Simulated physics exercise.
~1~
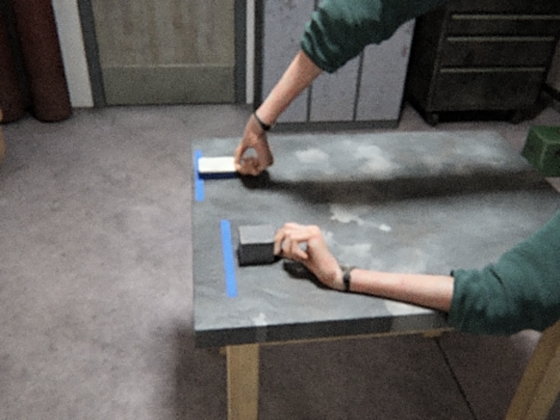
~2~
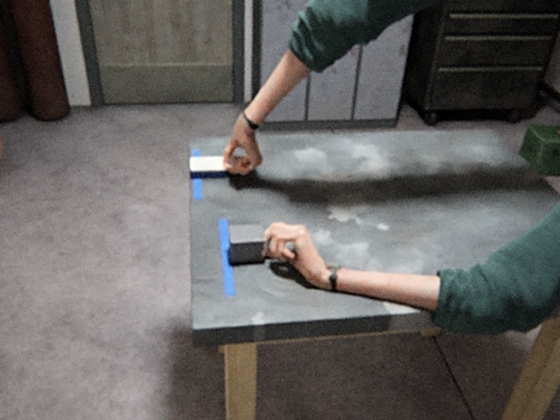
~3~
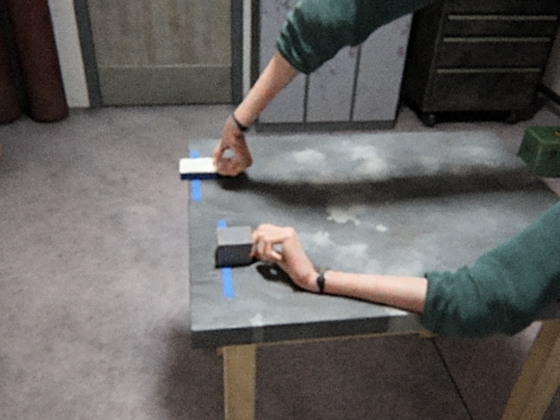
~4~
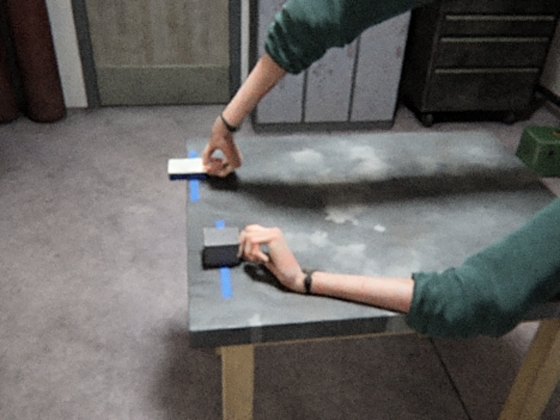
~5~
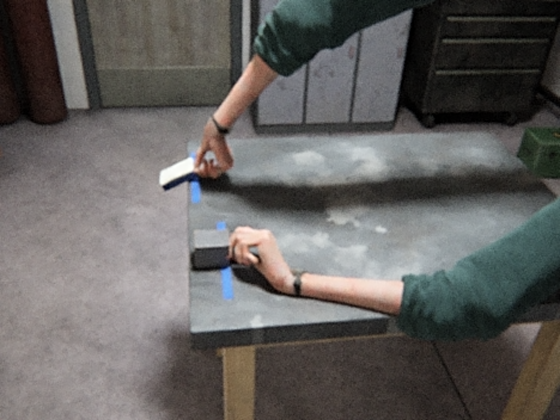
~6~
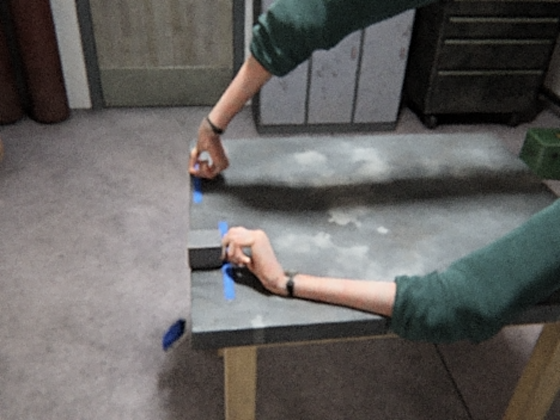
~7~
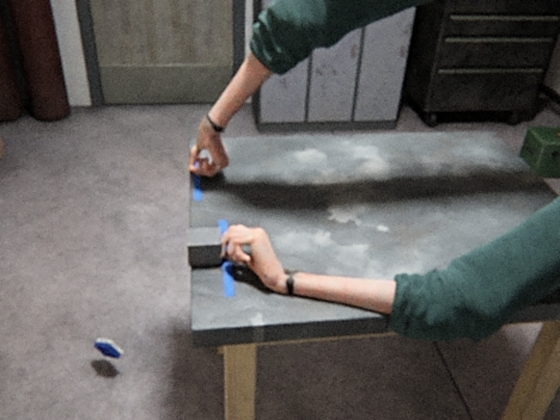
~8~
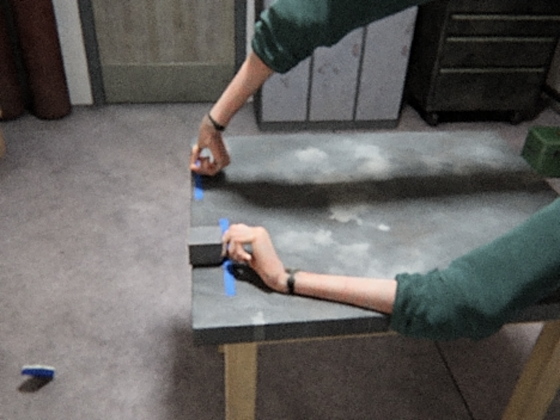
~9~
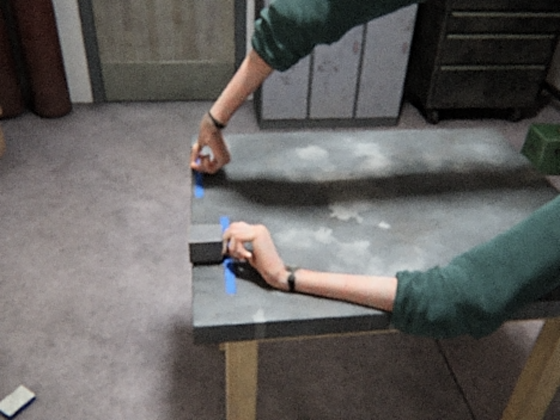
A blue sponge and a grey block are pushed left; only the sponge falls off.
